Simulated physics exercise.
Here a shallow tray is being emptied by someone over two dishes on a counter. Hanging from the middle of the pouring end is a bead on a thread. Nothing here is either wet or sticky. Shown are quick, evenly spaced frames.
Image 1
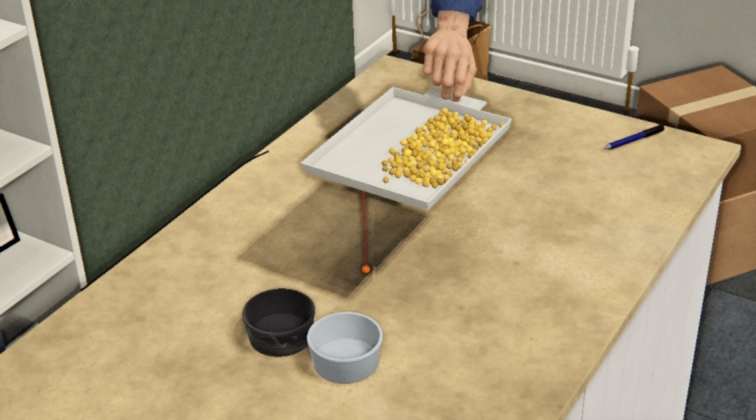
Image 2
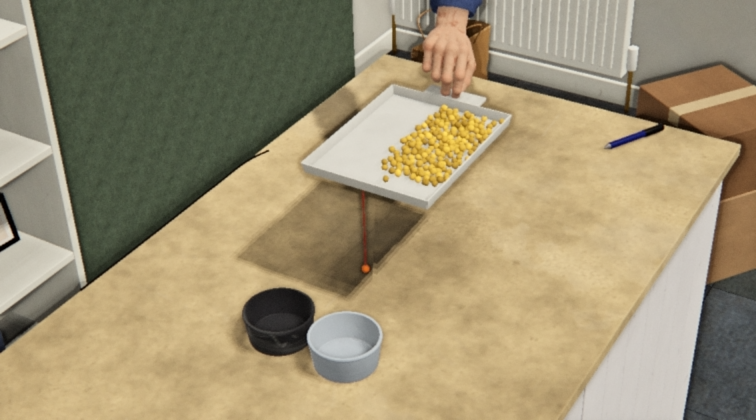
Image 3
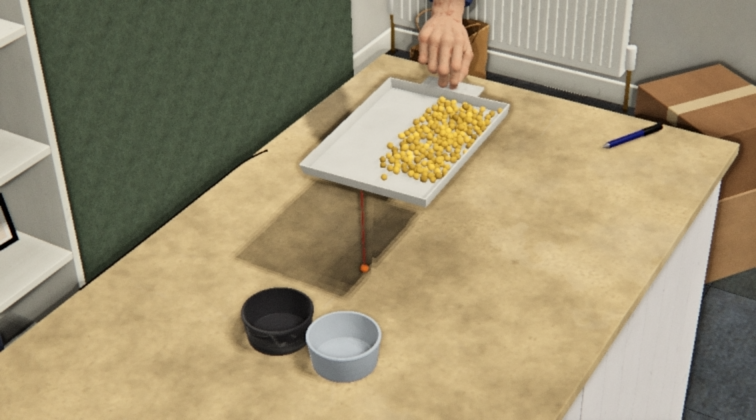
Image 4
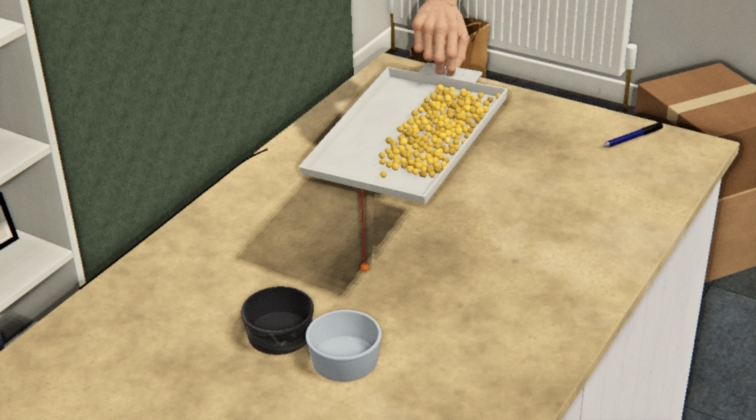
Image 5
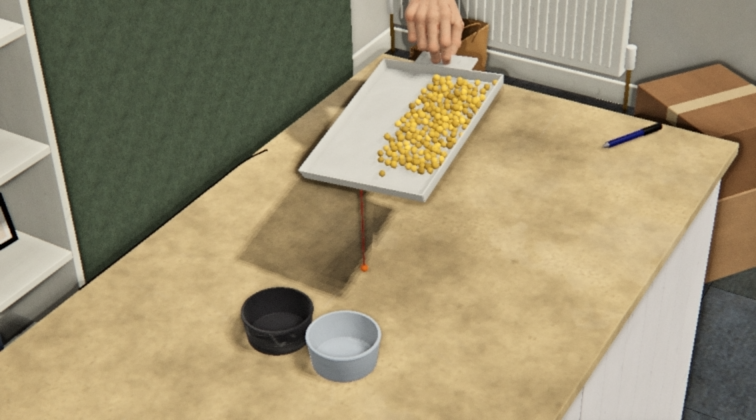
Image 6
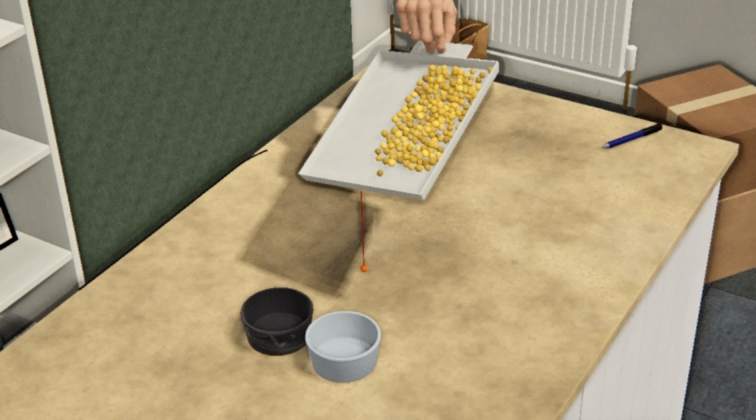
A hand at the far end of a pale, shallow tray heaped along its right side with small yellow balls holds it above a mottled tan counter, seen from above at an angle. Black and light grey-blue dishes sit below, near an orange bead on a thread, with a blue pen and cardboard boxes at right. The hand gradually raises the tray's far end, steepening its slope, while the camera stays still.
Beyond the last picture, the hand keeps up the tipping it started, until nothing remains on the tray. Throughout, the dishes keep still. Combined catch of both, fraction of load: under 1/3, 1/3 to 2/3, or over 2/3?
Below a third.
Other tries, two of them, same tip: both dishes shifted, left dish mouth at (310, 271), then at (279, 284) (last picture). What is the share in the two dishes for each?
Trial 1 around 80 percent, trial 2 around 30 percent.
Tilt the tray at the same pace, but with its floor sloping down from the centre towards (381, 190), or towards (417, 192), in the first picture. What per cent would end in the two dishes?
10 % and 0 %.
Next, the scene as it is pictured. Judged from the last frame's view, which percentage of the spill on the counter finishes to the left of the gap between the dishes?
Close to 60 in a hundred.
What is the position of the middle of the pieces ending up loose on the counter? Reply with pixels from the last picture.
Estimate: Around (300, 292).
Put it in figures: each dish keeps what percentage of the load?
Estimate - left dish 0 percent, right dish 0 percent.
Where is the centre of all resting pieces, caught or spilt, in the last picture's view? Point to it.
Centre at rest: Close to (300, 295).
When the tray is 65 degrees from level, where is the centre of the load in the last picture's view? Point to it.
Somewhere about pixel (342, 158).
Shortly afterwards, tray tipped steeply; all but a few on the tray; a little in the air.
Next, tray tipped past a quarter turn; near two thirds on the tray; only a few in the left dish; near a quarter outside both; a little in the air.
Some moments later, tray tipped past a quarter turn; only a few in the right dish; only a few in the left dish; all but a few outside both; only a few in the air.
In the end, tray tipped past a quarter turn; only a few in the right dish; only a few in the left dish; all but a few outside both.
